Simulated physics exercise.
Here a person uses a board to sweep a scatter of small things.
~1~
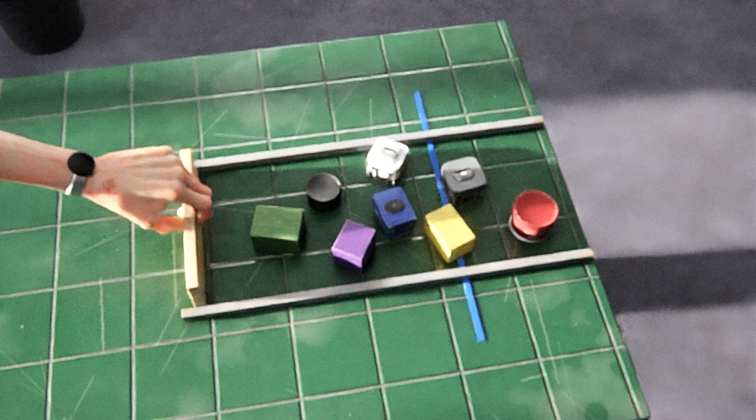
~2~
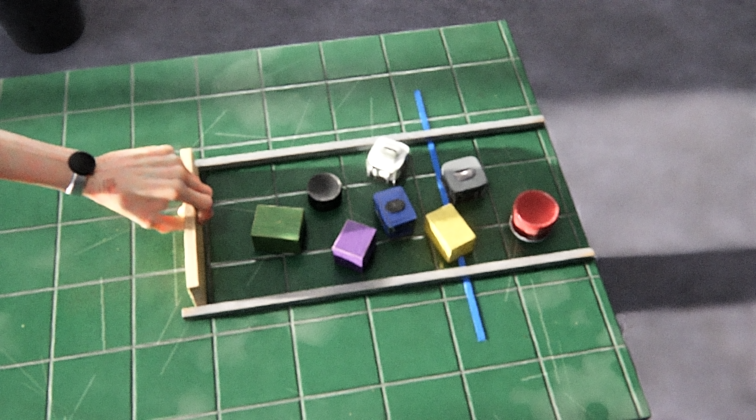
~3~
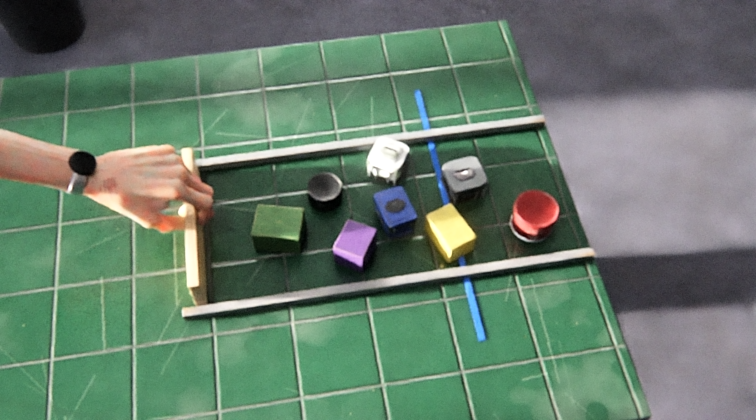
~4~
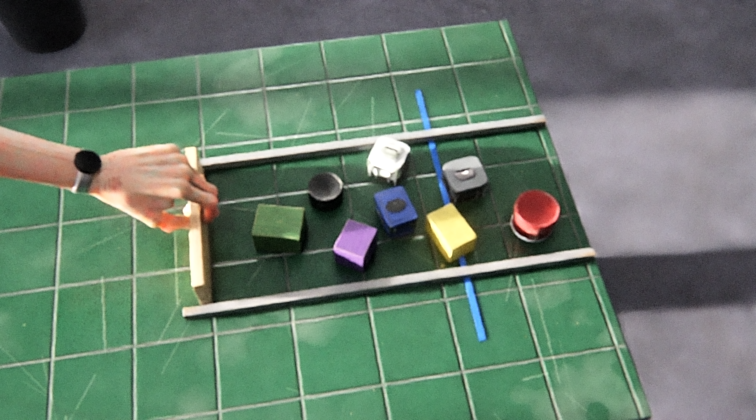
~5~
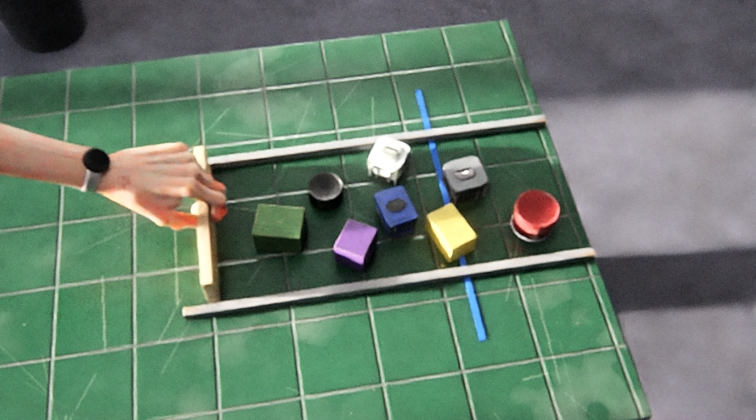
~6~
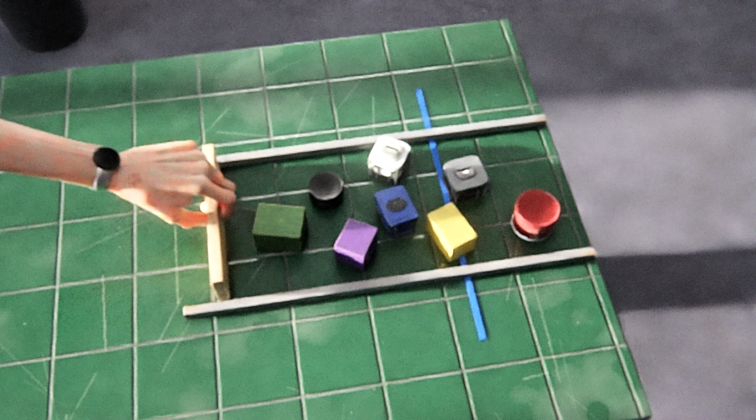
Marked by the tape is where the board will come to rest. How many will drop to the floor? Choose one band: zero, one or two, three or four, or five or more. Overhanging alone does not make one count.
Zero.
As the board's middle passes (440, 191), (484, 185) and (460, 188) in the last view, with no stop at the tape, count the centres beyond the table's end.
The numbers past the end are 0, 1 and 0.
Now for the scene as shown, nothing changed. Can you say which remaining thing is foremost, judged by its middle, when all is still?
That would be the red tin.
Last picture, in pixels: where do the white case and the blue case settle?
Going in order, first (451, 142) and next (511, 198).
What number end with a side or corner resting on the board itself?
Count recorded: 4.
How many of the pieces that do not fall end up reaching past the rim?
Answer: 0.
A little later, none off yet; red tin at rest near (535, 216); grey case at rest near (465, 180); yellow block at rest near (451, 232).
Next, none off yet; red tin at rest near (535, 216); grey case at rest near (465, 180); yellow block shifted a little near (473, 233).
When it is over, the number that fall off is zero.
